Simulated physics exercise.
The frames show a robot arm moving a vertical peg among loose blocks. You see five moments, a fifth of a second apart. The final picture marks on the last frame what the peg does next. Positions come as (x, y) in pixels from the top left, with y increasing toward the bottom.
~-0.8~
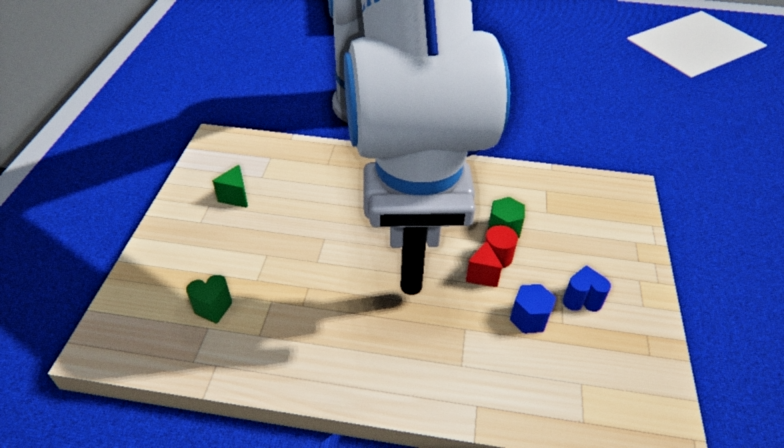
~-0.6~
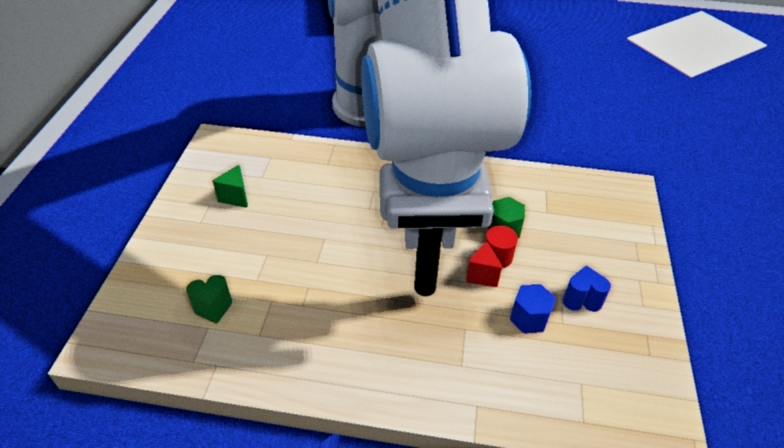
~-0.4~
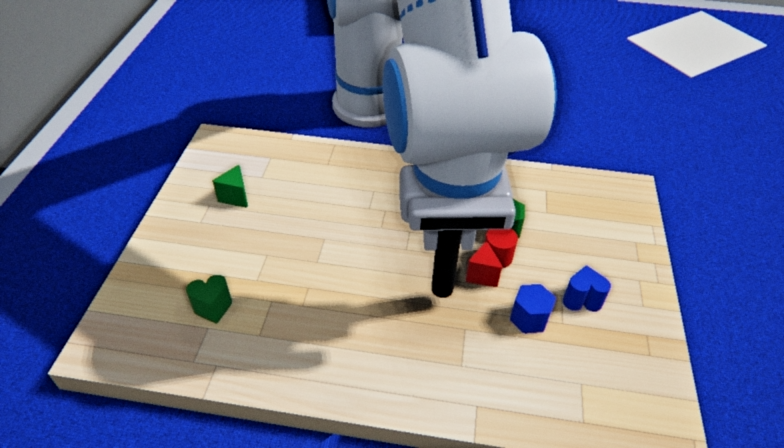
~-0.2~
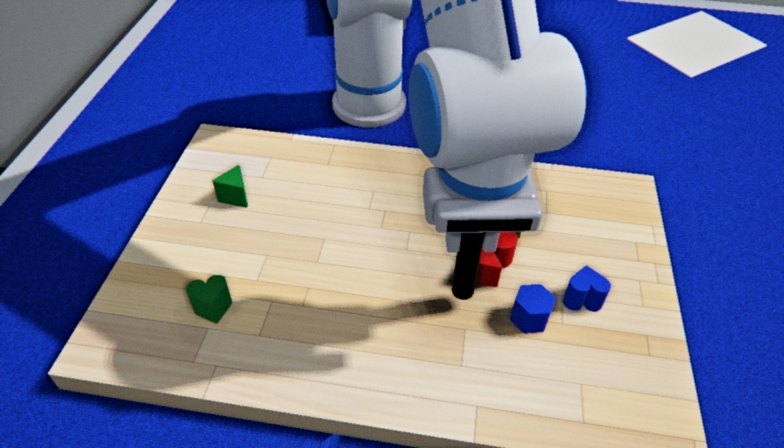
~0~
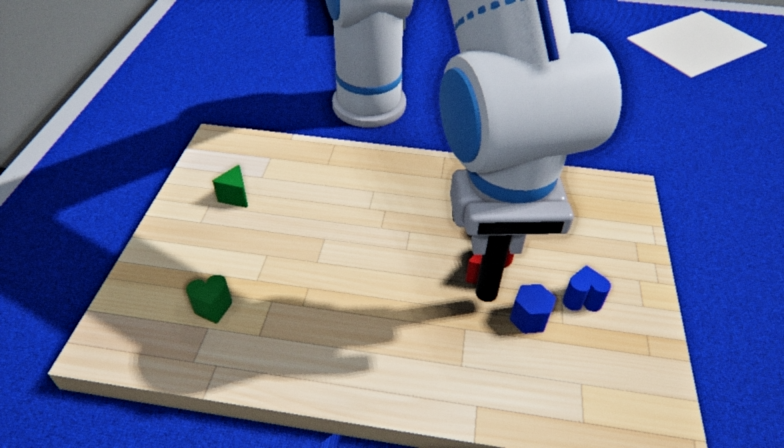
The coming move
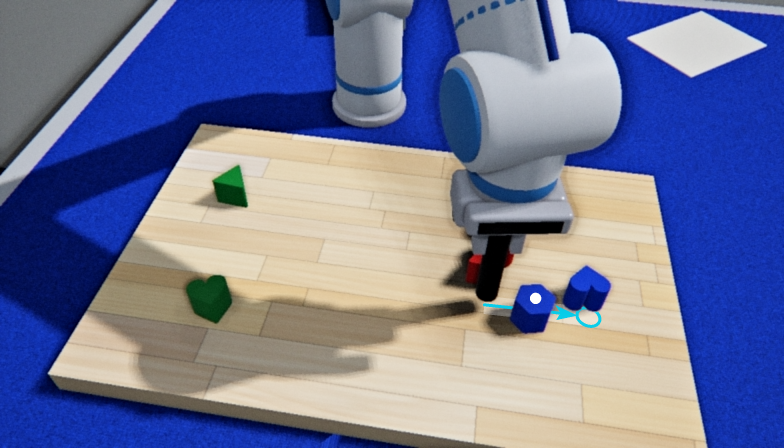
We see a robot arm holding a black vertical peg above a wooden board with green, red and blue blocks. The arm moves the peg steadily right, passing in front of the red blocks toward the blue ones, while the blocks stay still.
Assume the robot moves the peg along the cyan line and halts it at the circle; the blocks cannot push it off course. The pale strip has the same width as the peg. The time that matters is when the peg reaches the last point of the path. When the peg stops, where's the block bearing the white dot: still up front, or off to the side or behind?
Looking at the end of the path, the block bearing the white dot has slipped free of the peg.
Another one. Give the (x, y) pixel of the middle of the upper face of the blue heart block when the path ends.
My best guess is (608, 275).
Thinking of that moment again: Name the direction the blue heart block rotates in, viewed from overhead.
It is turned anticlockwise.
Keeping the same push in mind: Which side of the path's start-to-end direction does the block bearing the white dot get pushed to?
With start-to-end as forward, it shifts right.
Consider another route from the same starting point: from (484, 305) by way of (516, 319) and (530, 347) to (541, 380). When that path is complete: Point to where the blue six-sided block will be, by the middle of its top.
If I read the scene right, the answer is (562, 311).
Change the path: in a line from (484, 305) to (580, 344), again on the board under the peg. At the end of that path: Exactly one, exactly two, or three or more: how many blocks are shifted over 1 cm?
Once the path ends, one block will have shifted.
Drawn move, from (484, 305) directly to (588, 317); the dot is on the blue six-sided block.
The first path, step by step. One third of the way, peg at (522, 297); blue six-sided block at (551, 303), turned 15° clockwise.
Two thirds of the way, peg at (558, 301); blue six-sided block at (582, 315), turned 50° clockwise.
At the end, peg at (593, 306); red triangle still; blue six-sided block at (602, 324), turned 105° clockwise; blue heart block at (608, 275), turned 35° anticlockwise.
